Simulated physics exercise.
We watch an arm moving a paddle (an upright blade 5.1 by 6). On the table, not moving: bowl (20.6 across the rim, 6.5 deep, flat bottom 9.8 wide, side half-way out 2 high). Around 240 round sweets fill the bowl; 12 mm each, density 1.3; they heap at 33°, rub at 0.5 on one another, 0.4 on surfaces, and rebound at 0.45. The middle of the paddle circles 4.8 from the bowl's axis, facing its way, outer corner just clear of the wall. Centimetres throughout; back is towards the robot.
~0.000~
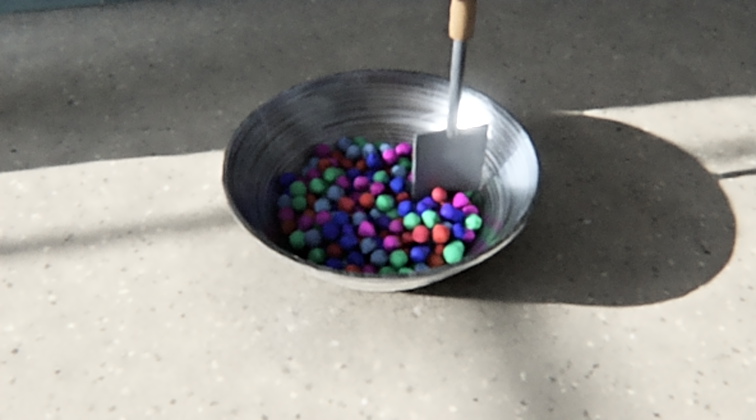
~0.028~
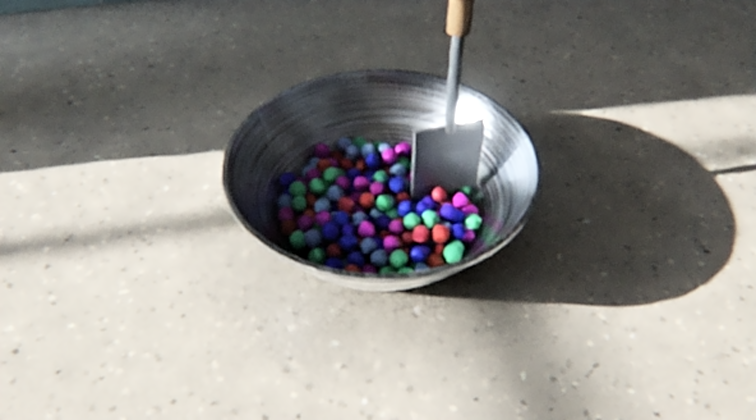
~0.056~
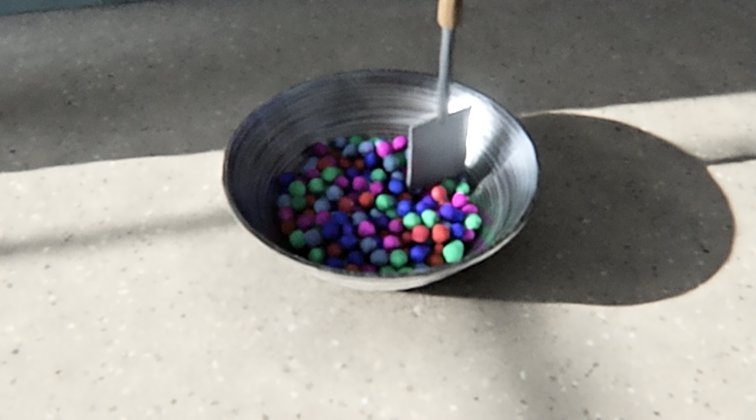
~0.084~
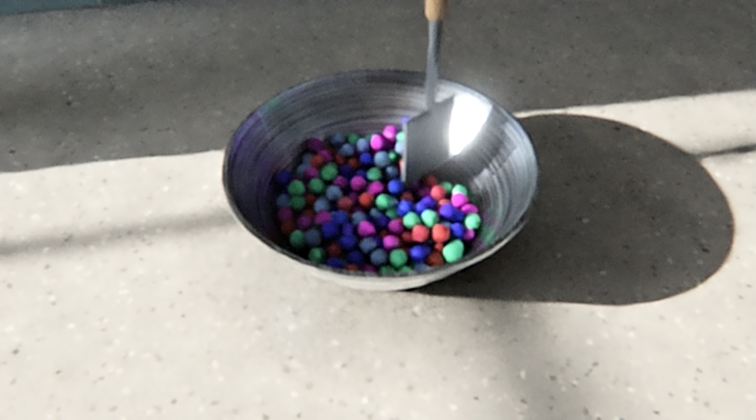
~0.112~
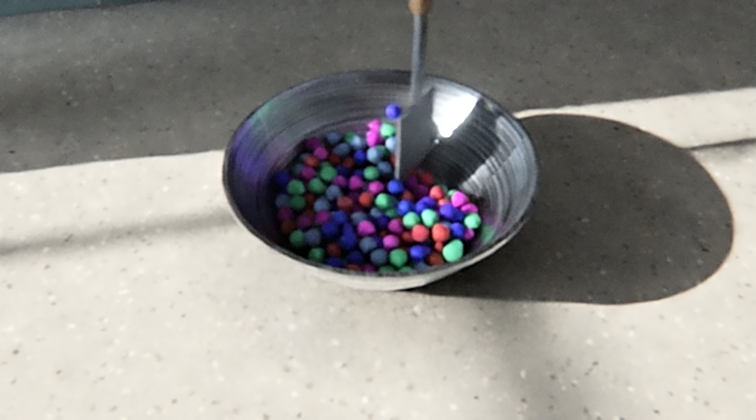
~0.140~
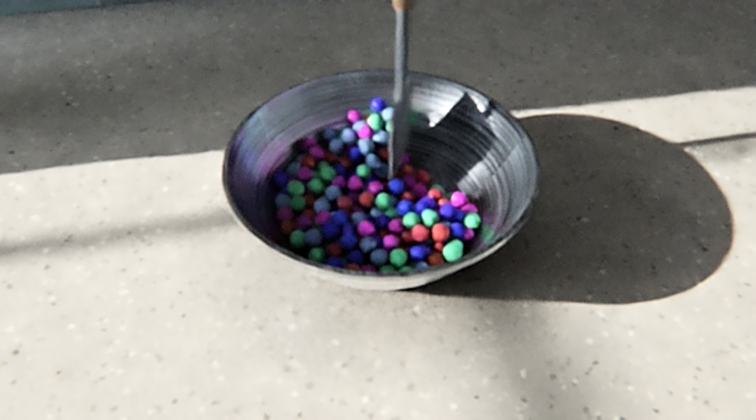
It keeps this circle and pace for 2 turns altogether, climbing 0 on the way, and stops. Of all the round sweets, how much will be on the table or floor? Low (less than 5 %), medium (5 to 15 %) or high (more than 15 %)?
Share on the table or floor: Medium (5 to 15 %).
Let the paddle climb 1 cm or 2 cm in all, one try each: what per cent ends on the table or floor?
Some 0 and 0 per cent.
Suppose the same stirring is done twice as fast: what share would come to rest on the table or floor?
In that case some 40 per cent.
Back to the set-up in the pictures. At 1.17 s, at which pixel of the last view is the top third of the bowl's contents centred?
At about (346, 256).
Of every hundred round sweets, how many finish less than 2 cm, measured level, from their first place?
Roughly 10 per cent.
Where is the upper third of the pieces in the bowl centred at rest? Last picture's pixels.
Around (432, 155).
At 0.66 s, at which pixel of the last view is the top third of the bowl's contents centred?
Around (480, 189).
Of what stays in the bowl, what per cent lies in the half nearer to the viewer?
About 40 per cent.
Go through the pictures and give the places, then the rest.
In the first frame, paddle neck at (454, 110), 0° round; upper third of the load around (366, 204), from x 285 to 475, top at y 145; 239 in the bowl.
In the second frame, paddle neck at (452, 107), 5° round; upper third of the load around (366, 204), from x 285 to 475, top at y 145.
In the third frame, paddle neck at (444, 98), 18° round; upper third of the load around (368, 200), from x 285 to 470, top at y 140.
In the fourth frame, paddle neck at (432, 89), 32° round; upper third of the load around (367, 189), from x 285 to 470, top at y 125.
In the fifth frame, paddle neck at (418, 83), 46° round; upper third of the load around (366, 187), from x 280 to 470, top at y 110.
In the sixth frame, paddle neck at (402, 79), 60° round; upper third of the load around (361, 183), from x 280 to 470, top at y 105; 239 in the bowl.
After 0.66 s, 320° round, highest piece 7 above the table; 229 in the bowl, 9 on the table or floor, 1 in flight or on the tool.
After 1.17 s, 220° round, highest piece 7 above the table; 226 in the bowl, 13 on the table or floor.
After 1.63 s, 0° round, highest piece 6 above the table; 218 in the bowl, 21 on the table or floor.
After 2.33 s, 0° round, highest piece 6 above the table; 218 in the bowl, 21 on the table or floor.
At rest, 218 in the bowl, 21 on the table or floor. That is 9 % on the table or floor.
